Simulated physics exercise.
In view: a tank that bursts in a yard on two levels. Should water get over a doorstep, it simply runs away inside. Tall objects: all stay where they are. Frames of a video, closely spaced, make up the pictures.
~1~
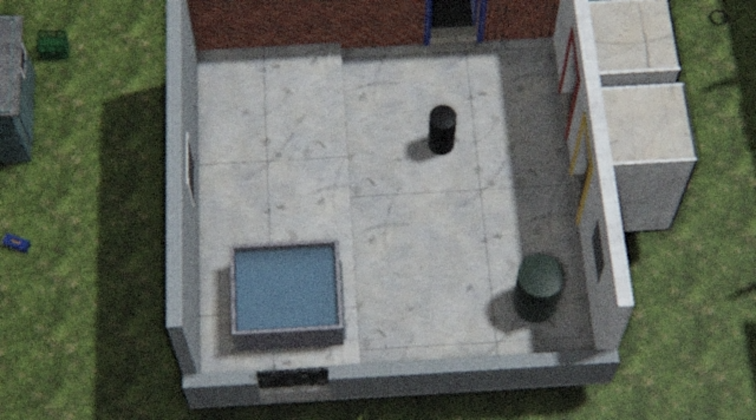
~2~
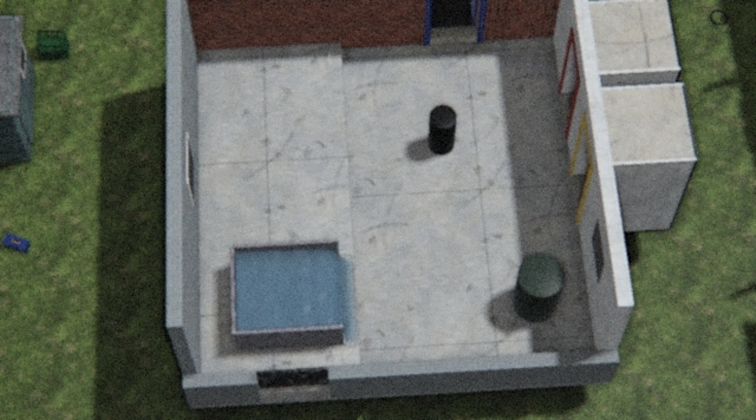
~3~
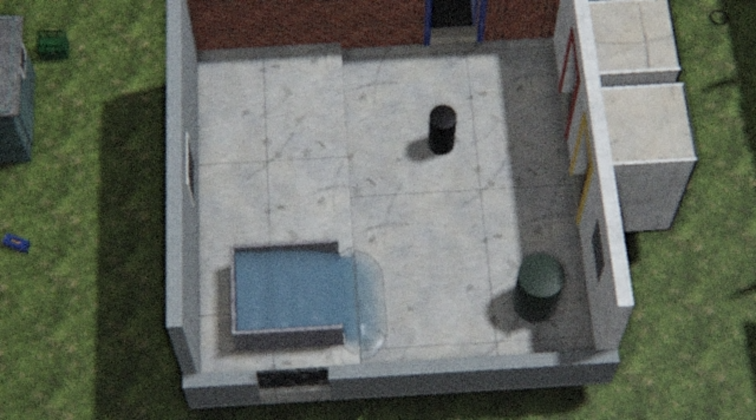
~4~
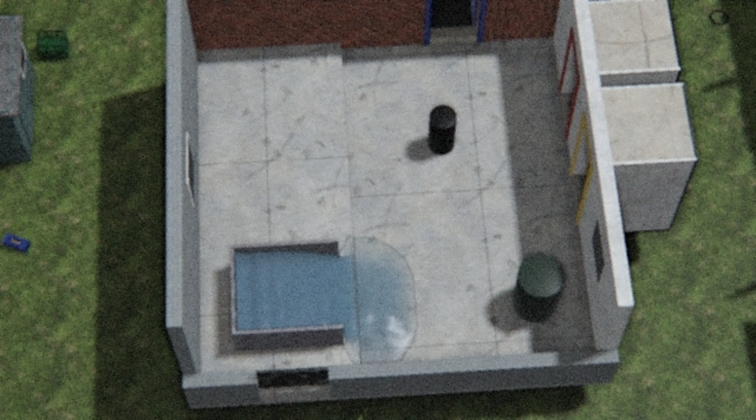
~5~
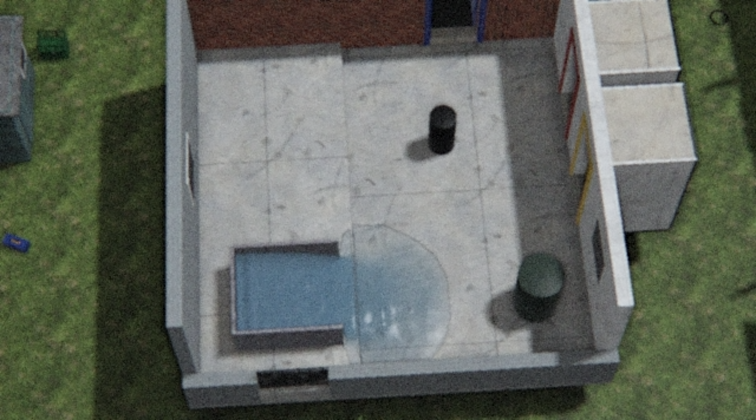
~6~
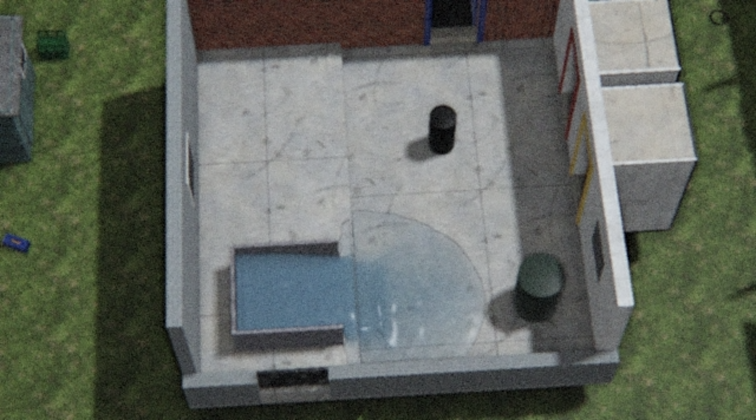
Water sat still in a square tank in a walled yard, then poured out through its right side and spread across the pale floor in a widening rounded sheet toward the dark green barrel.
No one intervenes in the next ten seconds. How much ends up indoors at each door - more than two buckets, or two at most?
Result: Blue door: Never surpasses it, red door: Surpasses it, yellow door: Surpasses it.
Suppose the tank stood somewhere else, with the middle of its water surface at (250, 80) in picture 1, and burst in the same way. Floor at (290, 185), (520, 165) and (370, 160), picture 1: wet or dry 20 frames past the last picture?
Bone-dry, soaked, soaked.
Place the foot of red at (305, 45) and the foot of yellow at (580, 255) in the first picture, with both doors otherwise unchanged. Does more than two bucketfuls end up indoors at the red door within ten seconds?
Log - red door: Short of the mark.
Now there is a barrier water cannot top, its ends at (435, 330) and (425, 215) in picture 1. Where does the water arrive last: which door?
I'd say the door marked red.
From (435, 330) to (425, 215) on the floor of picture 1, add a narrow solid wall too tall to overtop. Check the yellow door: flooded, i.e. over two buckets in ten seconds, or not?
As far as I can tell, the yellow door keeps inside the limit.
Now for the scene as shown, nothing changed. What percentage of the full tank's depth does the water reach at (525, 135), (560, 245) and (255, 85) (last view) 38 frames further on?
Around 6, 10 and 0 percent, in that order.
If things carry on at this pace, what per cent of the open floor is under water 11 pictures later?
It should be close to 40 %.
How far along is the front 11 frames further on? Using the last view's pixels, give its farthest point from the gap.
At about (561, 164).
A moment on, water covers 30 % of the floor; the blue door not reached, the red door not reached, the yellow door not reached.
Next, water covers 40 % of the floor; the blue door not reached, the red door not reached, the yellow door under two buckets in.
Then, water covers 40 % of the floor; the blue door not reached, the red door under two buckets in, the yellow door far over two buckets in.
Later, water covers 60 % of the floor; the blue door wet at the sill, nothing in, the red door over two buckets in, the yellow door far over two buckets in.
In the end, water covers 60 % of the floor; the blue door wet at the sill, nothing in, the red door over two buckets in, the yellow door far over two buckets in.
